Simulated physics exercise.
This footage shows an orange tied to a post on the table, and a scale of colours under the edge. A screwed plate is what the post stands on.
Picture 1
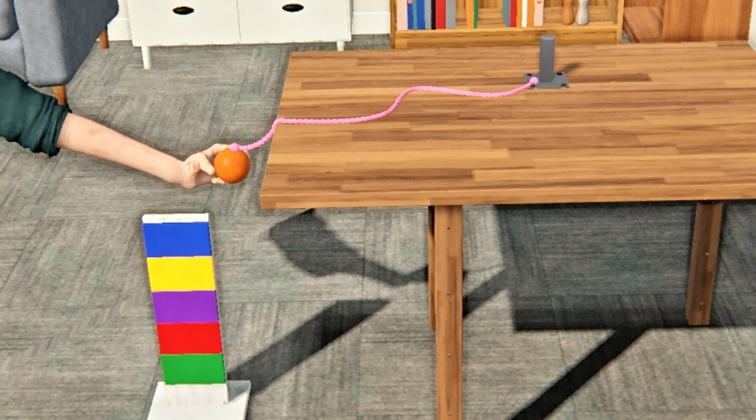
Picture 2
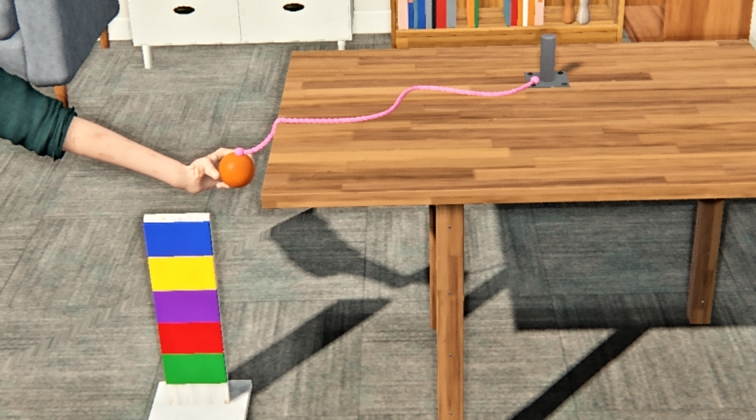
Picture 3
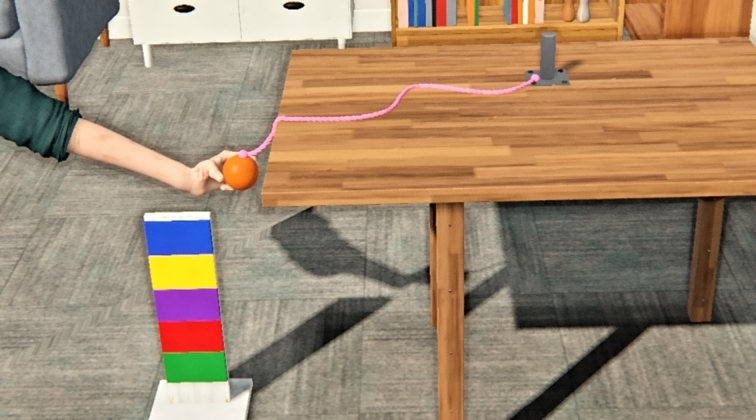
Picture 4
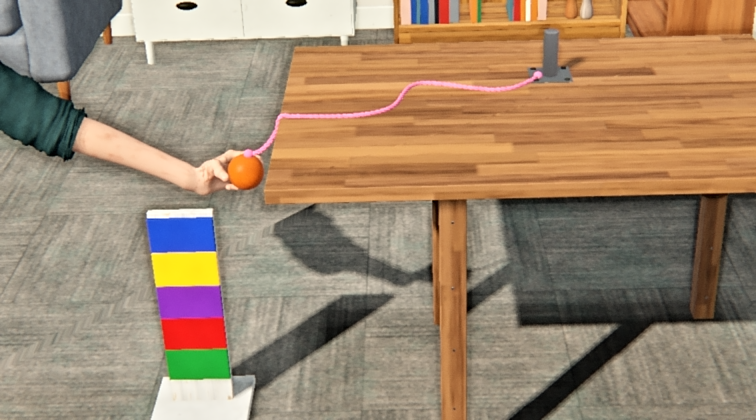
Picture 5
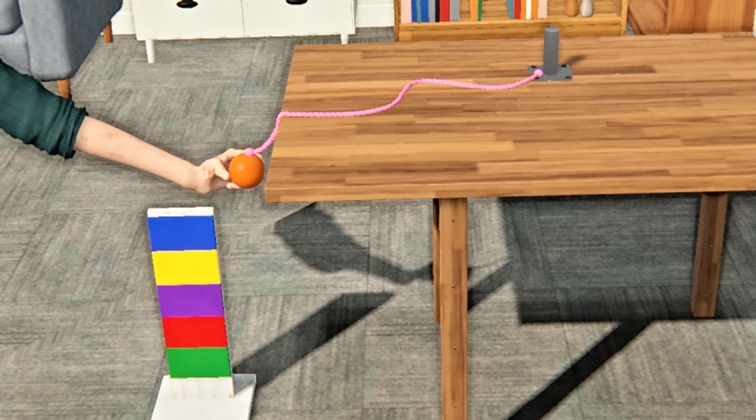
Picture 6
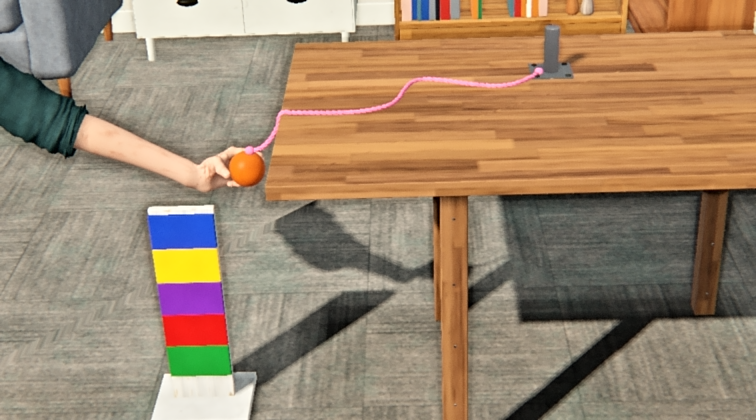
A hand reaching in from the left holds an orange ball beside the near left corner of a wooden table, in a carpeted room seen from slightly above. A pink cord runs from the ball across the tabletop to a grey post, and a stand banded blue, yellow, purple, red and green is below. The hand eases slightly right, then stays nearly still, while the view shifts very slightly.
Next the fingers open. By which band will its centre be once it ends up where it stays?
By the blue band.
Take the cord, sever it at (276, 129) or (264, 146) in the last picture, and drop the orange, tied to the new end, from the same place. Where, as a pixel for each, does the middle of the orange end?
Case by case: (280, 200), then (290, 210).
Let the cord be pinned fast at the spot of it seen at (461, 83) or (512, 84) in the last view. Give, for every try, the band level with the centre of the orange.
Results, in sequence: Blue / blue.
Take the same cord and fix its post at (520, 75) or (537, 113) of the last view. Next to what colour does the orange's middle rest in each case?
Result 1: Yellow. Result 2: Yellow.
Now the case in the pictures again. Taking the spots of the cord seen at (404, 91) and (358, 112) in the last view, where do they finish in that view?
One ends up around (371, 91), the other around (300, 100).
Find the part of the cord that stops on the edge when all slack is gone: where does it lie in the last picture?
The bit in question sits close to (339, 113).
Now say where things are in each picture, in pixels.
Orange (232, 166); blue (177, 241); yellow (181, 275); purple (185, 308); red (189, 339); green (193, 370), in the first picture.
Orange (237, 170); cord through (518, 90) (458, 91) (402, 97) (367, 118) (293, 121), in the second picture.
Orange (241, 172), in the third picture.
Orange (246, 172); cord through (521, 85) (460, 87) (405, 93) (369, 114) (296, 117), in the fourth picture.
Orange (247, 171), in the fifth picture.
Orange (247, 169); cord through (522, 81) (461, 83) (405, 89) (370, 110) (296, 113), in the sixth picture.
Soon after, orange near (263, 227); level with blue.
After that, orange near (317, 219); level with blue.
And then, orange near (288, 228); level with blue.
In the end, orange near (291, 225); level with blue. Its middle rests at the blue band.
